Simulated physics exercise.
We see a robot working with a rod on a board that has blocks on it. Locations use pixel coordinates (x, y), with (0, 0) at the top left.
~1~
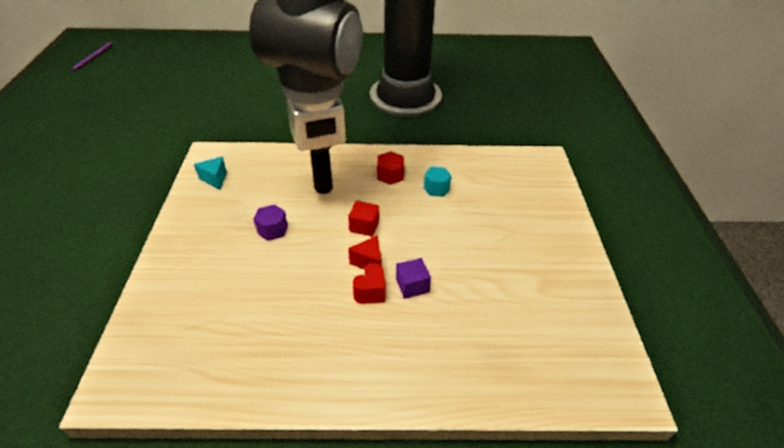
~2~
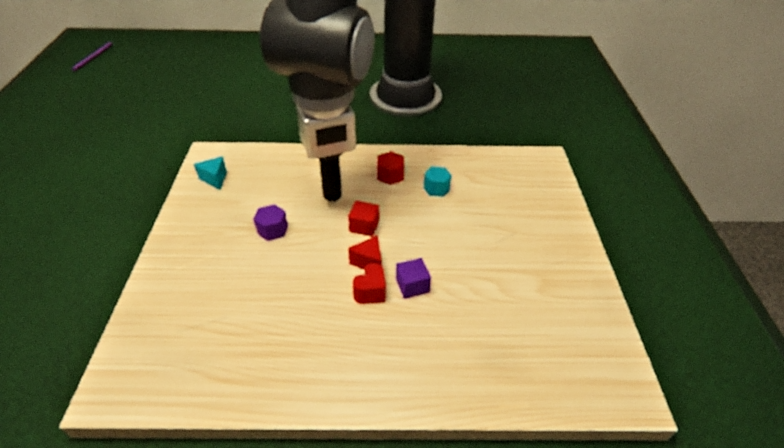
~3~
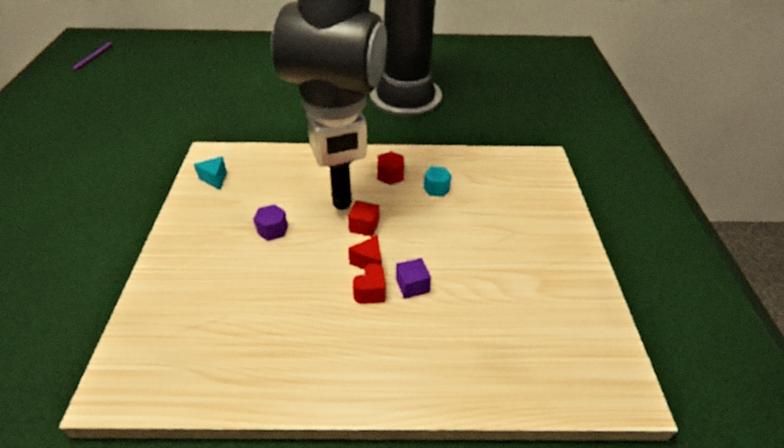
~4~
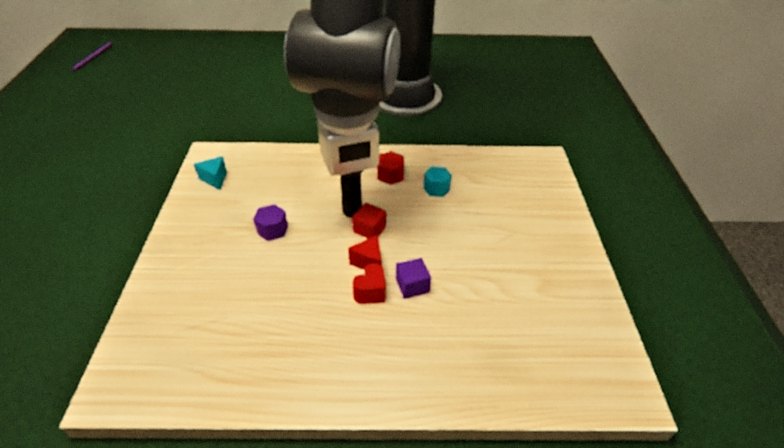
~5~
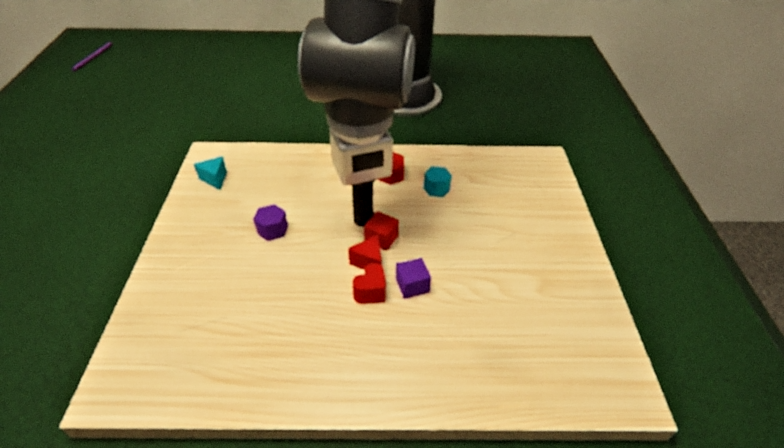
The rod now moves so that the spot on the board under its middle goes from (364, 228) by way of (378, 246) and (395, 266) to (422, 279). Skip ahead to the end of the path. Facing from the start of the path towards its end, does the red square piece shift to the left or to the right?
Towards the left-hand side.
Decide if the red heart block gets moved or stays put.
It shifts position.
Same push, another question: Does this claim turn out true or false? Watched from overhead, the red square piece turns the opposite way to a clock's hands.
True.
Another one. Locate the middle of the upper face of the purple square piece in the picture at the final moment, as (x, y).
The answer is (428, 284).
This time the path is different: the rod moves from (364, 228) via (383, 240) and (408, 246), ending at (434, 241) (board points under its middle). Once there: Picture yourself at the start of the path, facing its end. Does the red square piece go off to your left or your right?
The shift is to the right of that direction.
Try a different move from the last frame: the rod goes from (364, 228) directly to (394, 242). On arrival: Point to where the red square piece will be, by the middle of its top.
Put as a pixel place, it's (410, 241).
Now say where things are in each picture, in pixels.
The first frame shows tip of the rod at (324, 188), middles of tops, red triangular block at (369, 248), red heart block at (371, 277), red square piece at (364, 210), purple square piece at (414, 270).
The second frame shows rod at (333, 196), nothing pushed.
The third frame shows rod at (342, 203), nothing pushed.
The fourth frame shows rod at (352, 212), red square piece at (370, 214).
The fifth frame shows rod at (364, 221), red triangular block at (369, 248), red heart block at (371, 277), red square piece at (382, 223), purple square piece at (414, 270).
On the path given first. One third of the way, rod at (379, 240); red triangular block at (369, 251); red heart block at (370, 280); red square piece at (403, 235), turned 25° anticlockwise.
Two thirds of the way, rod at (396, 259); red triangular block at (376, 262), turned 65° clockwise; red heart block at (362, 292); red square piece at (416, 239), turned 60° anticlockwise.
At the end, rod at (423, 272); red triangular block at (376, 262), turned 70° clockwise; red heart block at (362, 292); red square piece at (419, 239), turned 75° anticlockwise; purple square piece at (428, 284), turned 15° clockwise.
